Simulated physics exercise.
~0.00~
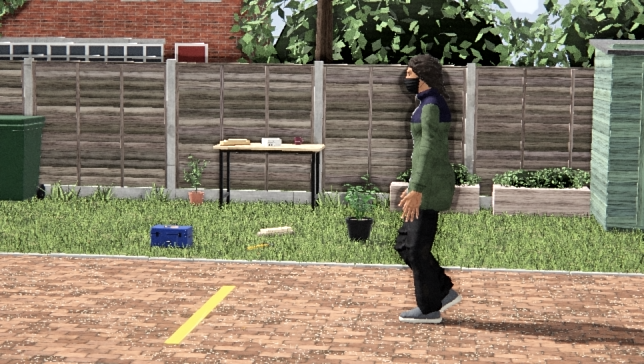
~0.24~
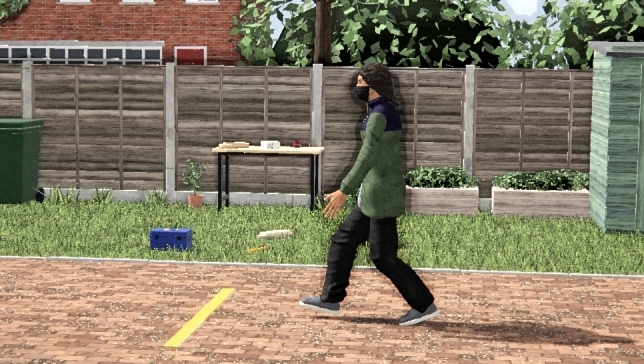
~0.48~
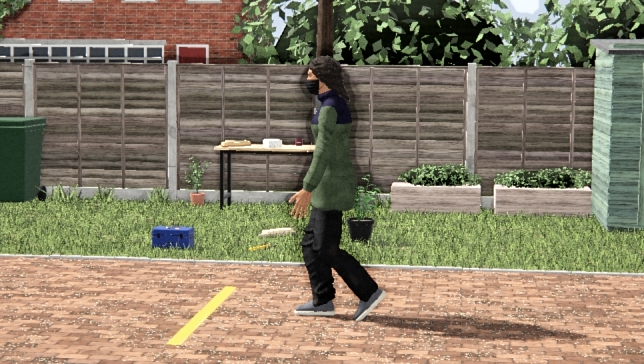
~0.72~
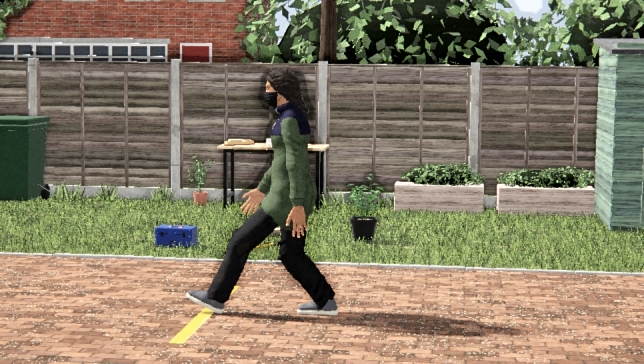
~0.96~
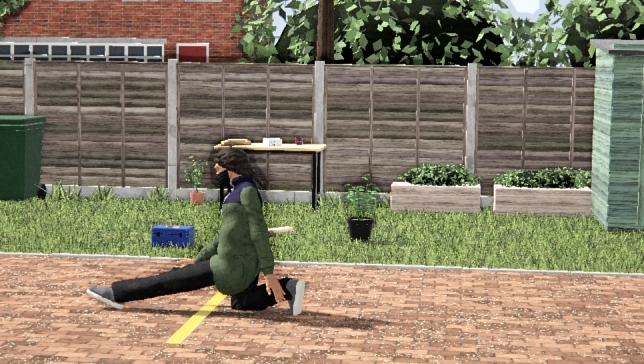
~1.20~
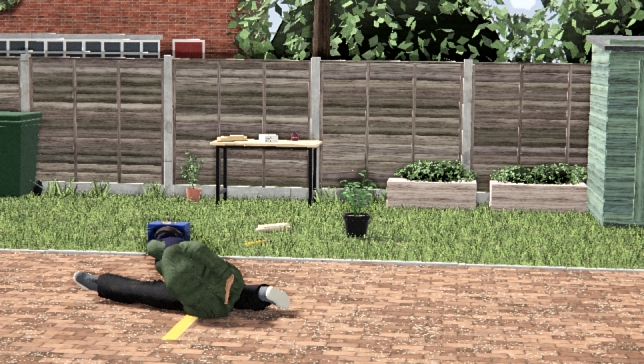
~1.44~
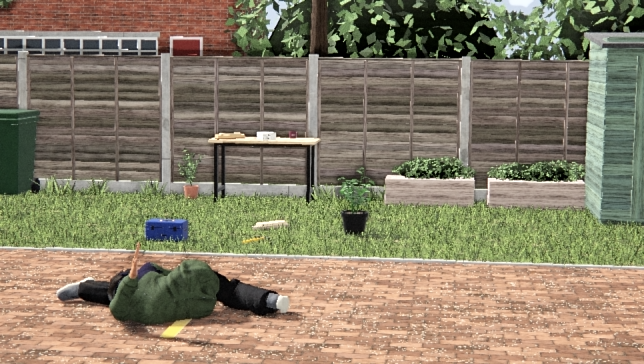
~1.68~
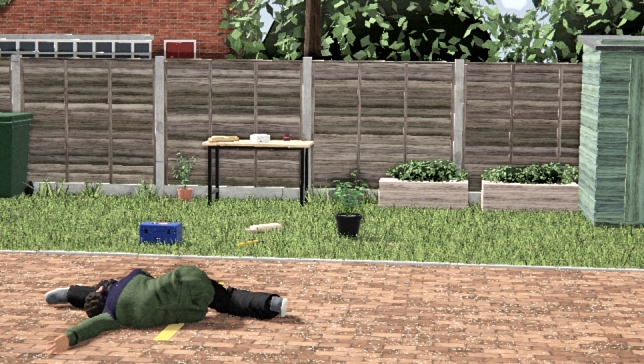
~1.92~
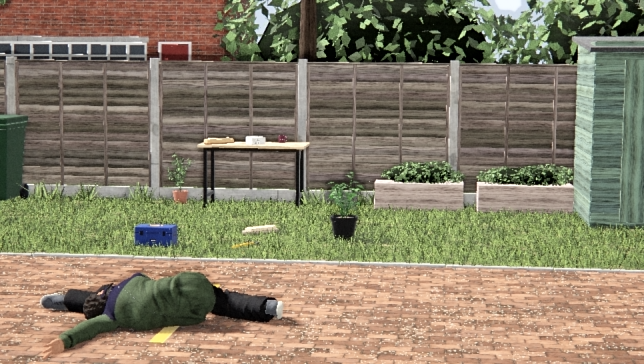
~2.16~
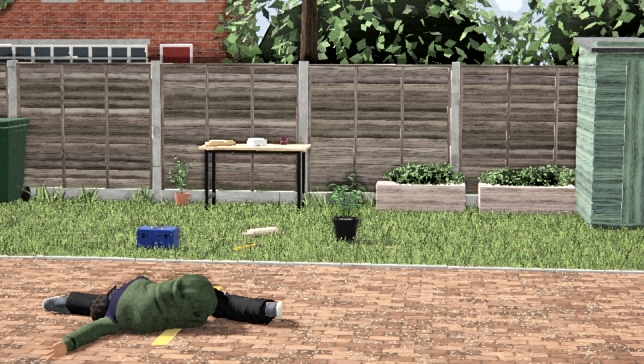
A masked visitor walks left, collapses at the yellow tape, and lies still across it.
